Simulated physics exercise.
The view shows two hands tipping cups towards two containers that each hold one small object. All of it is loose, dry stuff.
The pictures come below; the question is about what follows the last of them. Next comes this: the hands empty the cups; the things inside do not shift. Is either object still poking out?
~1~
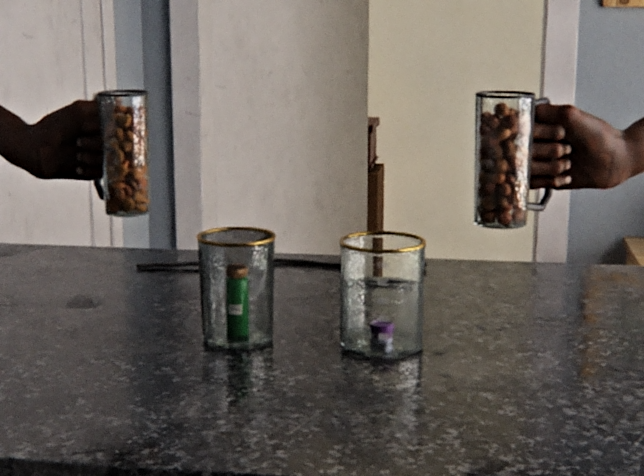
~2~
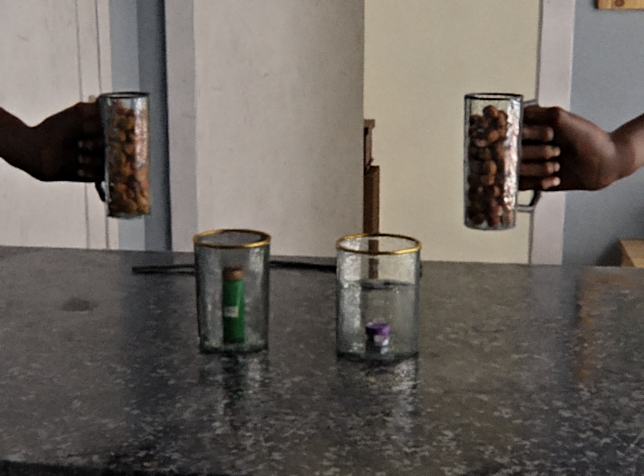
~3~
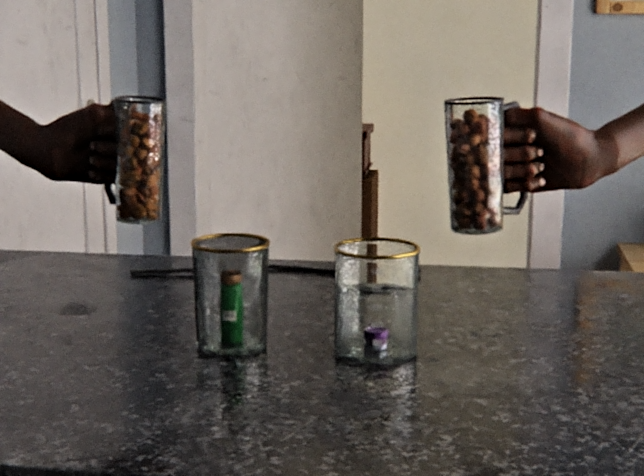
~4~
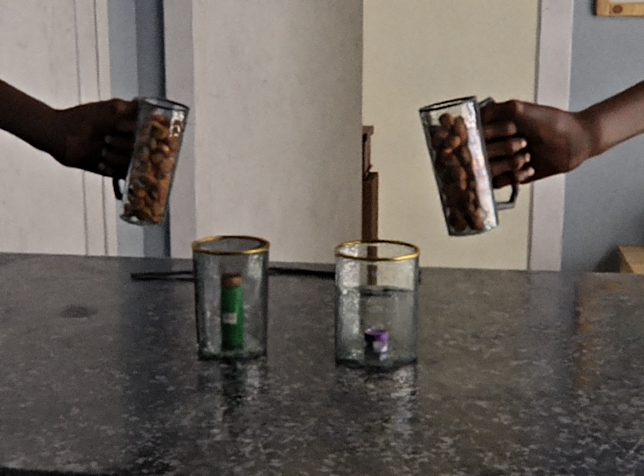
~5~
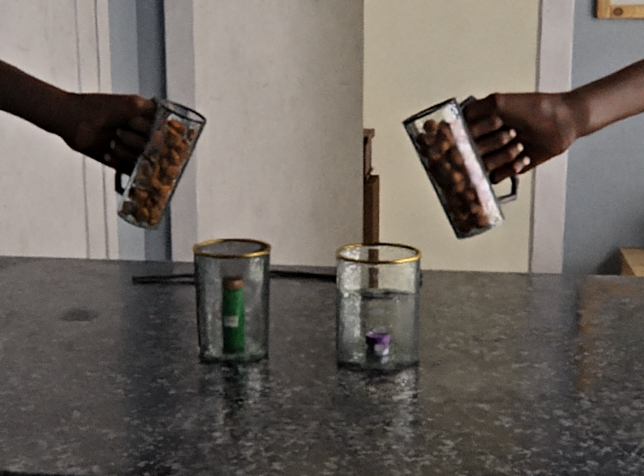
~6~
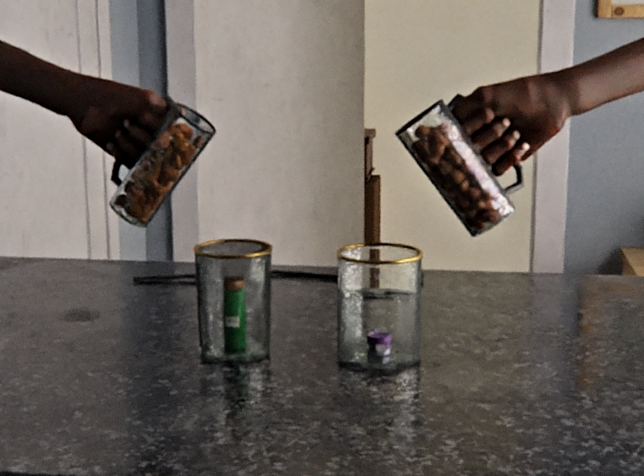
Left: Yes, poking out; right: No, buried.
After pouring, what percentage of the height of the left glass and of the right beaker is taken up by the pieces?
Left near 45, right 45.
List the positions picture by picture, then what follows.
In the first frame, small canister in the left glass (237, 301), reaching well over half way up; left cup (126, 153), nearly full of bits of cat kibble; small tin in the right beaker (382, 331), a quarter of its height or less; right cup (503, 160), nearly full of hazelnuts.
In the second frame, left cup (127, 156), upright; right cup (492, 161), upright.
In the third frame, left cup (139, 160), tipped 3°; right cup (475, 165), tipped 3°.
In the fourth frame, left cup (153, 163), tipped 13°; right cup (461, 167), tipped 13°.
In the fifth frame, left cup (160, 166), tipped 25°; right cup (455, 170), tipped 25°.
In the sixth frame, small canister in the left glass (235, 313); left cup (161, 167), tipped 36°; small tin in the right beaker (379, 342); right cup (456, 170), tipped 36°.
Then, 0.37 s later than the last frame, left glass empty, all of its cupful still in the cup; right beaker empty, all of its cupful still in the cup.
Then, 0.77 s later than the last frame, left glass nearly empty, nearly all of its cupful still in the cup; right beaker nearly empty, nearly all of its cupful still in the cup.
Then, 1.24 s later than the last frame, left glass a third full, none of its cupful still in the cup; right beaker a third full, none of its cupful still in the cup.
When it is over, left glass half full (surface near (234, 302)), one piece on the counter; right beaker half full (surface near (379, 309)), nothing beside it; the left thing is still showing; the right thing is covered.
